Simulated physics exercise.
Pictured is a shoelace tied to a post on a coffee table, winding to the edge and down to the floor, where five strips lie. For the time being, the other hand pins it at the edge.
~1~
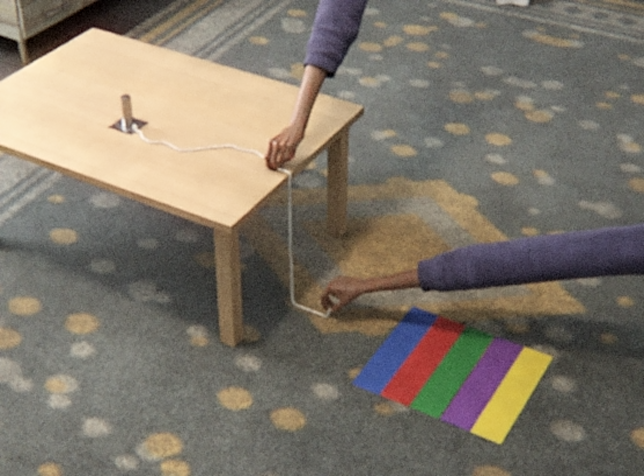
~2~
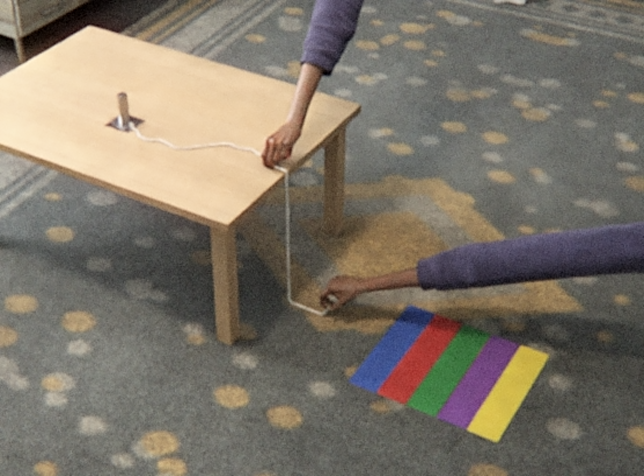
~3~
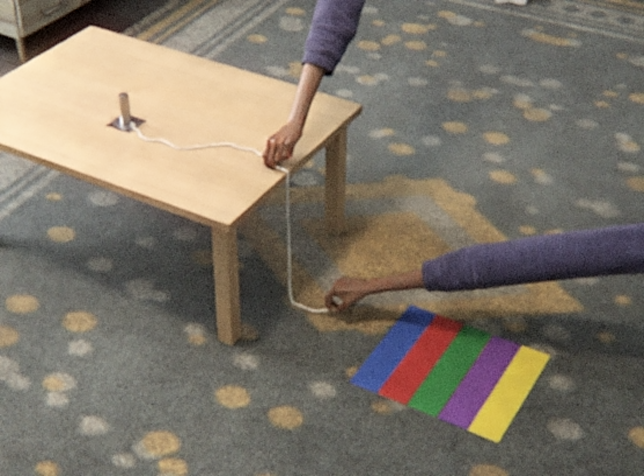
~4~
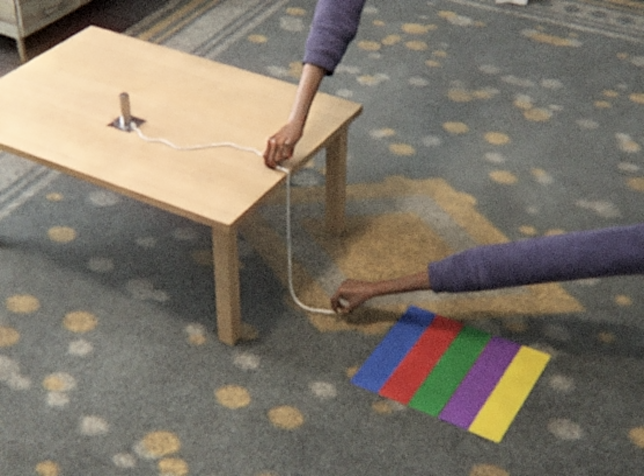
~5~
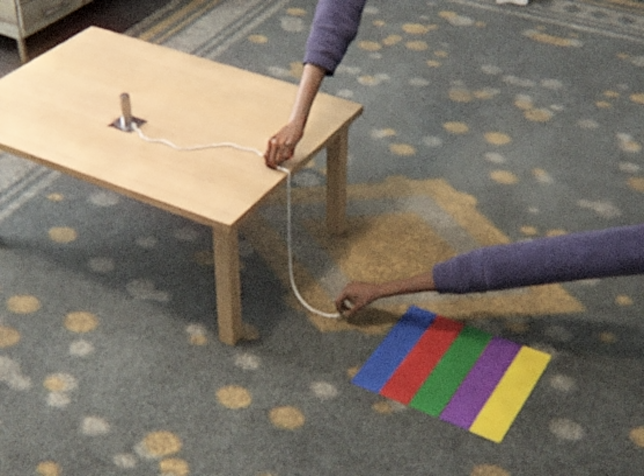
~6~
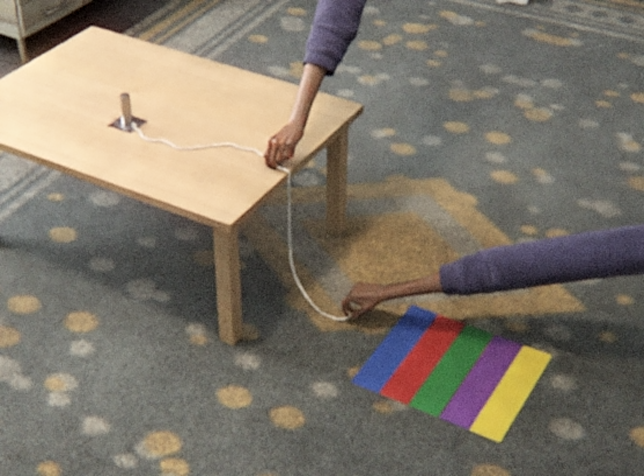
One hand pins a white string at the table edge while another draws its end slightly right.
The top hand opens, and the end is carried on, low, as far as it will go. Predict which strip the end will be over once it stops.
I would say the green strip.
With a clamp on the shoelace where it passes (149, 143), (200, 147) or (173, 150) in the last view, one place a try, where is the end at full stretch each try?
(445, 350), (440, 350), (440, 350).
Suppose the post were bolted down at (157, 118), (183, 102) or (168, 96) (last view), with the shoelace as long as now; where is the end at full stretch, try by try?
Around (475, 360), (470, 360) and (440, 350).
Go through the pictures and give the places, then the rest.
In the first frame, end (330, 308); blue (377, 374); red (405, 386); green (434, 397); purple (465, 409); yellow (496, 422).
In the second frame, end (328, 307); shoelace through (143, 138) (196, 147) (257, 153) (287, 188) (288, 244) (289, 293).
In the third frame, end (333, 309).
In the fourth frame, end (339, 311); shoelace through (145, 138) (198, 148) (258, 153) (288, 189) (289, 245) (293, 294).
In the fifth frame, end (344, 313).
In the sixth frame, end (350, 315); shoelace through (146, 138) (199, 148) (259, 153) (289, 189) (290, 244) (306, 295).
Soon after, end near (394, 331); over blue.
Then, end near (431, 345); over red.
At full stretch, end near (454, 354); over green. It gets as far as the green strip.
